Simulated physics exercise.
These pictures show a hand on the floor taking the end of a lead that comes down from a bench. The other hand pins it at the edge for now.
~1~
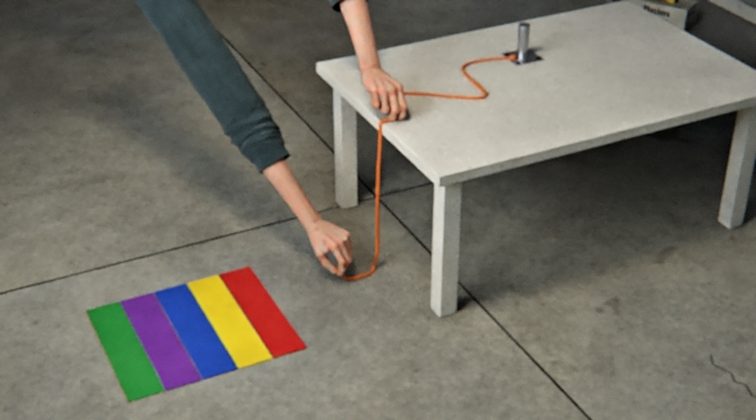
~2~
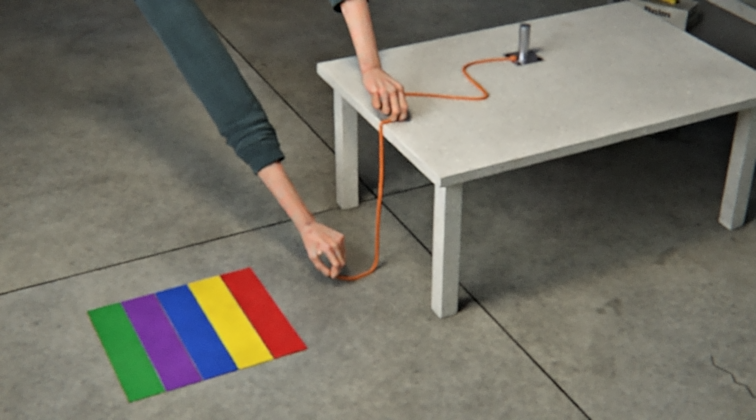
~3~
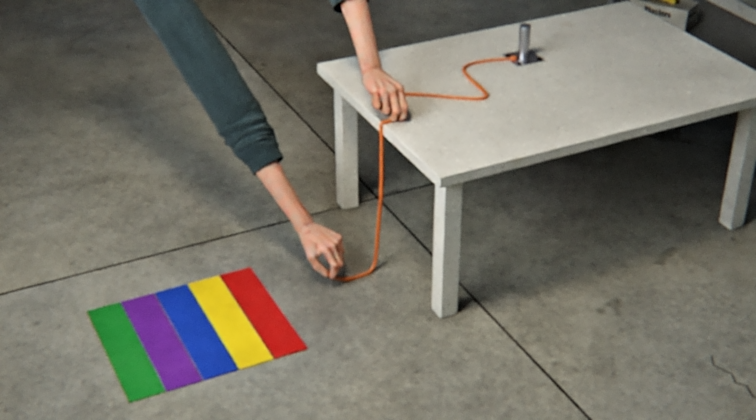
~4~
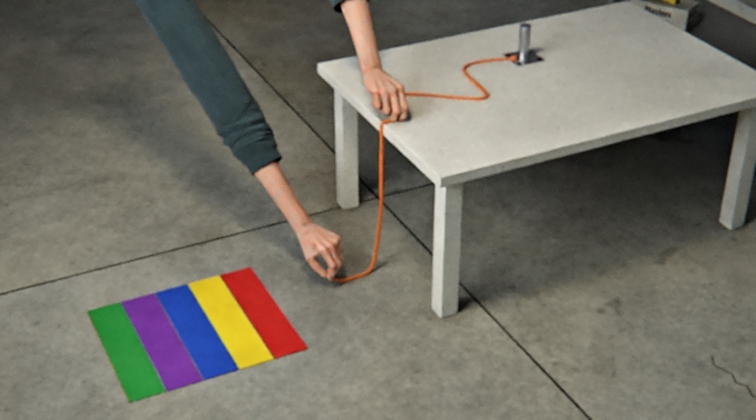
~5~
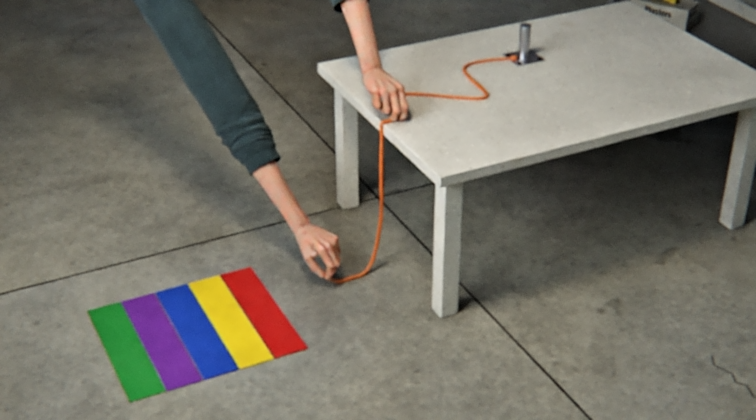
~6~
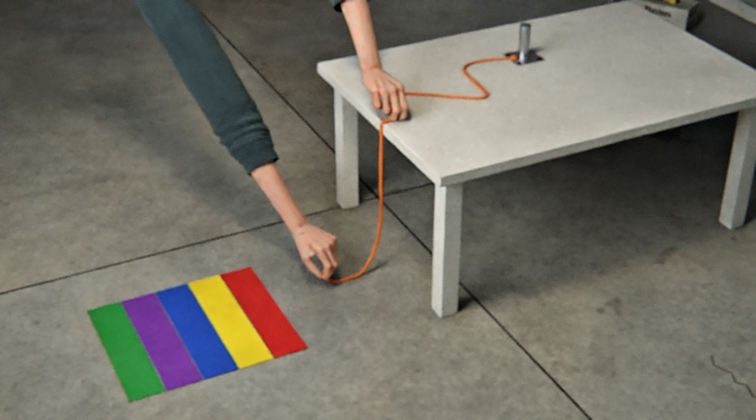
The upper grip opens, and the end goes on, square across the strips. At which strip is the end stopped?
Over green.
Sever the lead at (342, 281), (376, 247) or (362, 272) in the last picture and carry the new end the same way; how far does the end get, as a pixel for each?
In that order: (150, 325), (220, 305) and (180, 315).
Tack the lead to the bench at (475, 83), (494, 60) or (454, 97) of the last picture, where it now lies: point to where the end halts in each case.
About (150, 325), (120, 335) and (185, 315).
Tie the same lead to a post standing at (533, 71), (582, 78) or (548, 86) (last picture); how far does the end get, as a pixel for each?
In that order: (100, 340), (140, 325) and (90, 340).
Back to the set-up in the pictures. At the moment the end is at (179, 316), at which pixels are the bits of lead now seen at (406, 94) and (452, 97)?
About (368, 134), and the other about (395, 106).
Early on, end near (179, 316); over blue.
Midway, end near (140, 327); over purple.
At the end of the slack, end near (116, 334); over green. The end stops over the green strip.
